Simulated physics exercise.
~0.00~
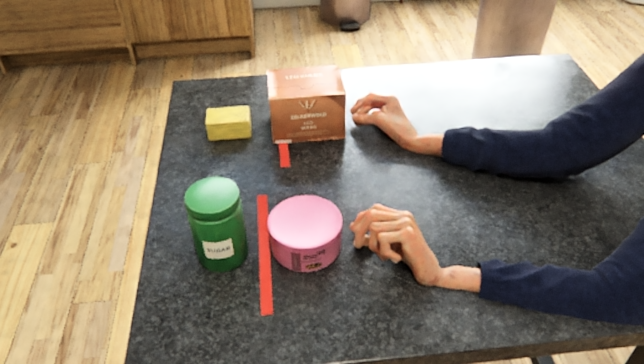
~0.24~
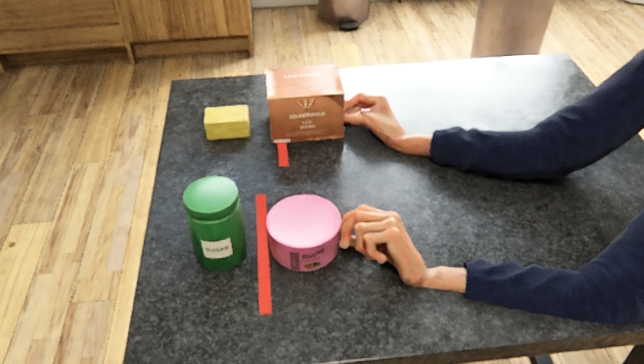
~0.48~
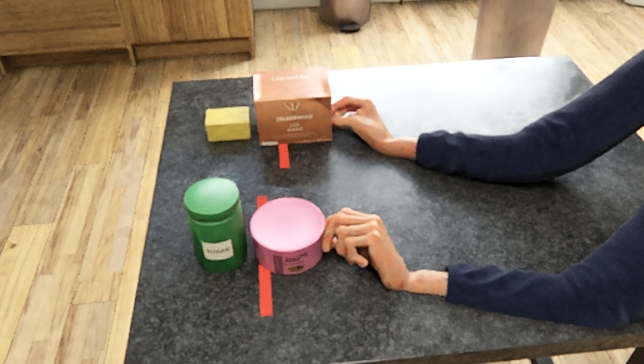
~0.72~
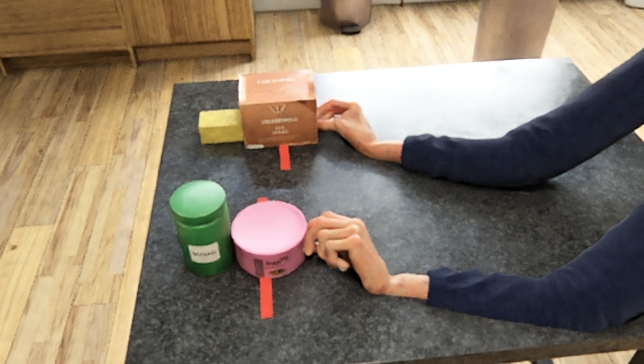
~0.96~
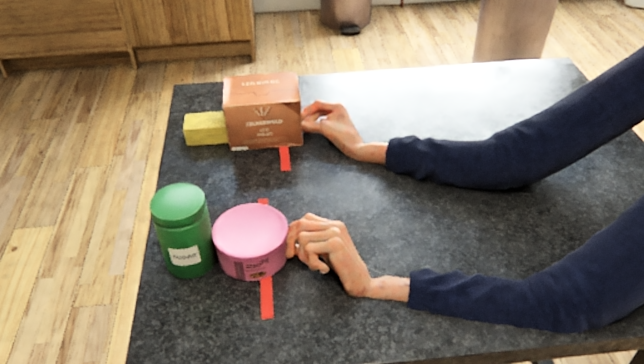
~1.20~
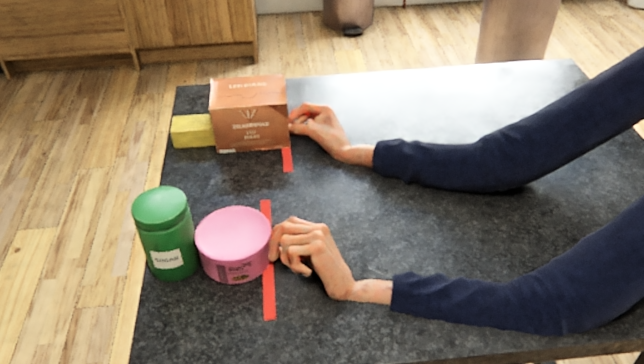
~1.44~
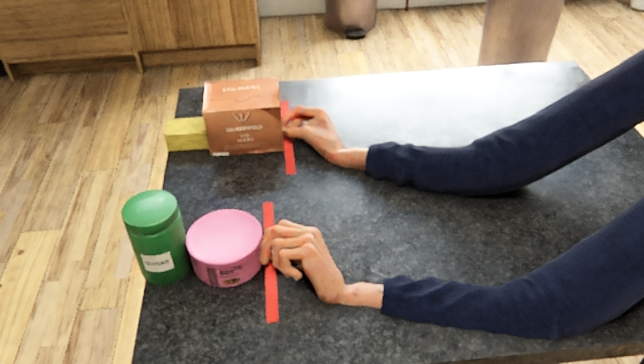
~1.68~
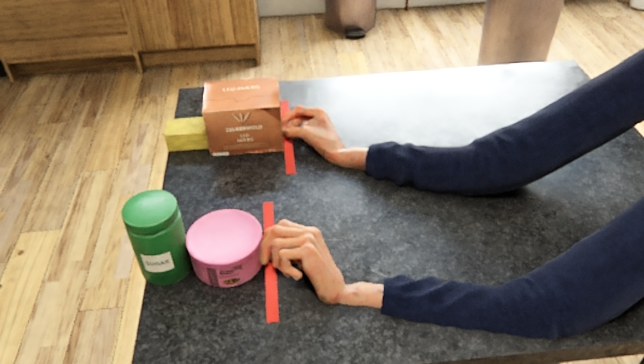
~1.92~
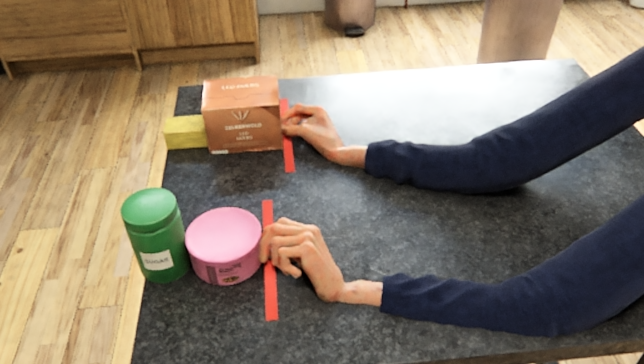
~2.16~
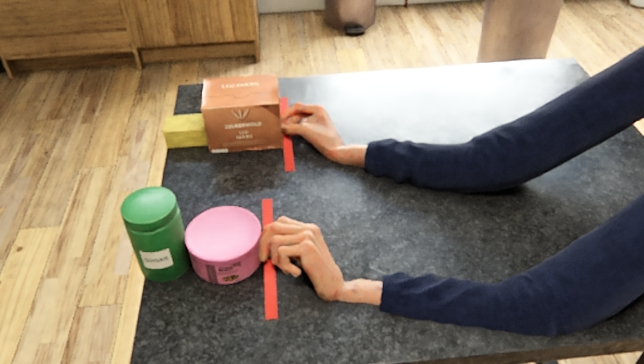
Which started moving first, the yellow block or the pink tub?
The pink tub started moving first, and the yellow block only began to slide after that.
